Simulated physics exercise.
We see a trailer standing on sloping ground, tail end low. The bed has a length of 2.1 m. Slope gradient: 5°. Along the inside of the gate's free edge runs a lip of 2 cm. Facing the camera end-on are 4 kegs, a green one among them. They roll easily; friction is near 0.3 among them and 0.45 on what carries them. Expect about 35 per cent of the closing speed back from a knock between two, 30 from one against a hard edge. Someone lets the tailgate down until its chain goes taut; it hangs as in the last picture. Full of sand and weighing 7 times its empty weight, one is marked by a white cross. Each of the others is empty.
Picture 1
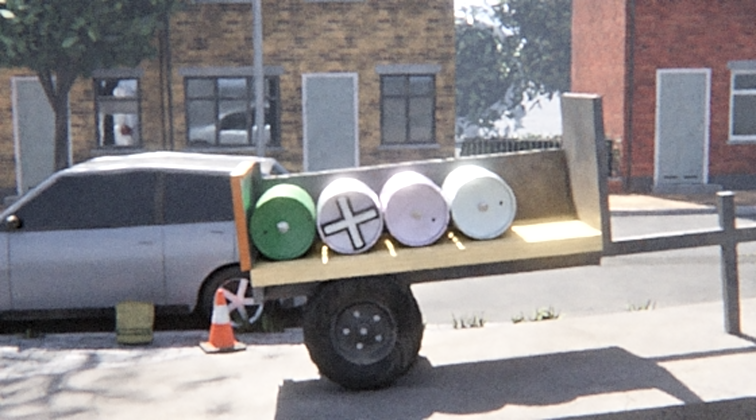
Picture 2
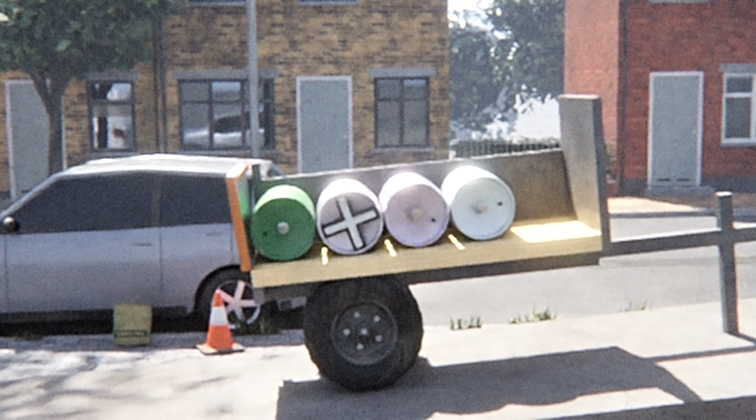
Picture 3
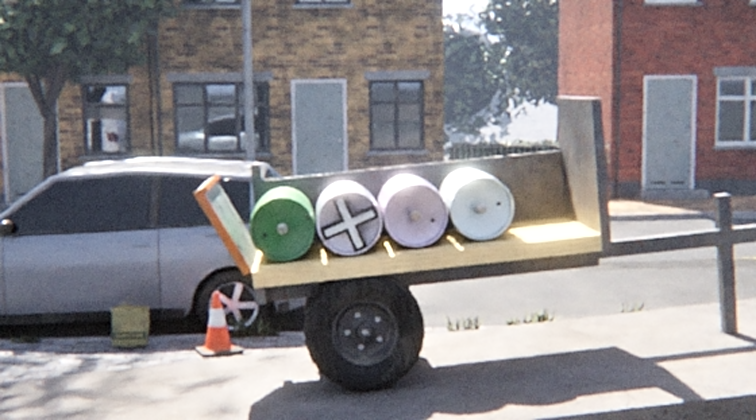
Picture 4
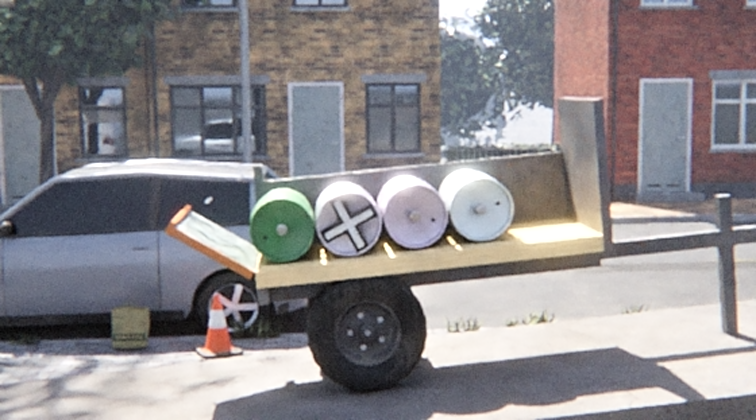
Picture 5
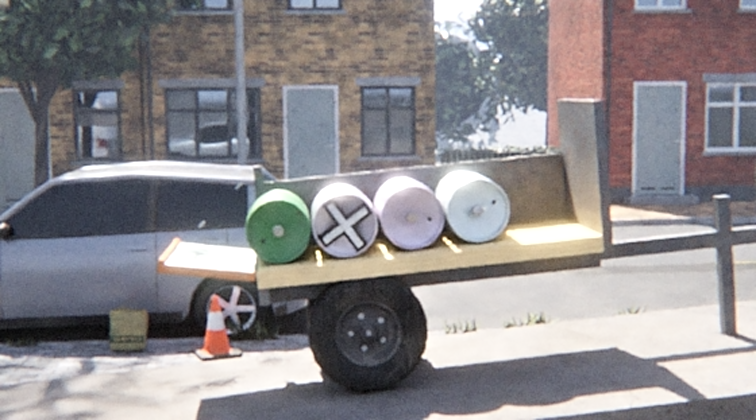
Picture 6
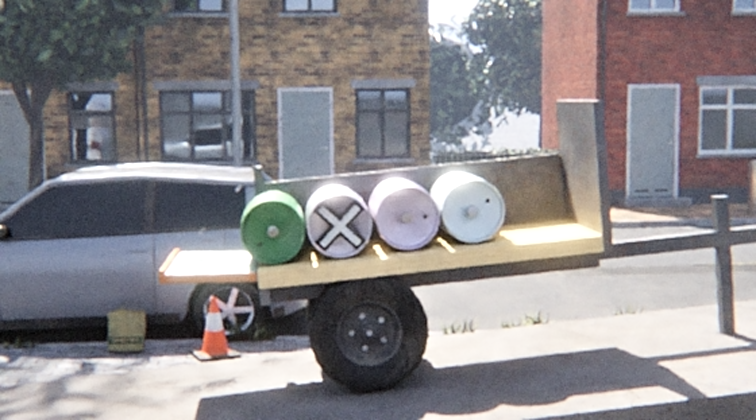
The footage shows a trailer on a street with four kegs lying side by side, the green one leftmost. Its tail gate swings down to the left until roughly level with the bed, and the kegs roll slightly left.
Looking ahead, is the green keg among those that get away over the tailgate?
Green: Falls out.
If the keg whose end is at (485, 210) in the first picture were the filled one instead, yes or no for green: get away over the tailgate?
Green? Yes, it will, in that case.
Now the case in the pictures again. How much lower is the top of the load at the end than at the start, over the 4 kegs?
Drop: Approx. 5 centimetres.
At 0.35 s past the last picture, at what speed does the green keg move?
Close to 0.4 m/s at that moment.
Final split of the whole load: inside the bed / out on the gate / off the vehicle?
2 / 1 / 1.
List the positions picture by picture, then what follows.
The first picture shows green (283, 228); gate 85° above level, tip at (235, 178); white cross at (350, 221).
The second picture shows green (283, 229); gate 82° above level, tip at (230, 180).
The third picture shows green (282, 230); gate 60° above level, tip at (199, 194).
The fourth picture shows green (282, 231); gate 31° above level, tip at (170, 230).
The fifth picture shows green (278, 232); gate 7° above level, tip at (162, 268).
The sixth picture shows green (273, 233); gate 0° above level, tip at (163, 279).
Then, 0.35 s past the sixth picture, green is on the gate, 5 cm past the hinge, rolling left; 0 gone off the back.
Then, 0.75 s past the sixth picture, green is on the gate, 20 cm past the hinge, rolling left; 0 gone off the back.
Then, 1.15 s past the sixth picture, green is on the gate, 45 cm past the hinge, rolling left; 0 gone off the back.
Then, 1.55 s past the sixth picture, green is dropping off the gate; 1 gone off the back.
Finally (3.75 s after the last picture), green is off the vehicle; 1 gone off the back.
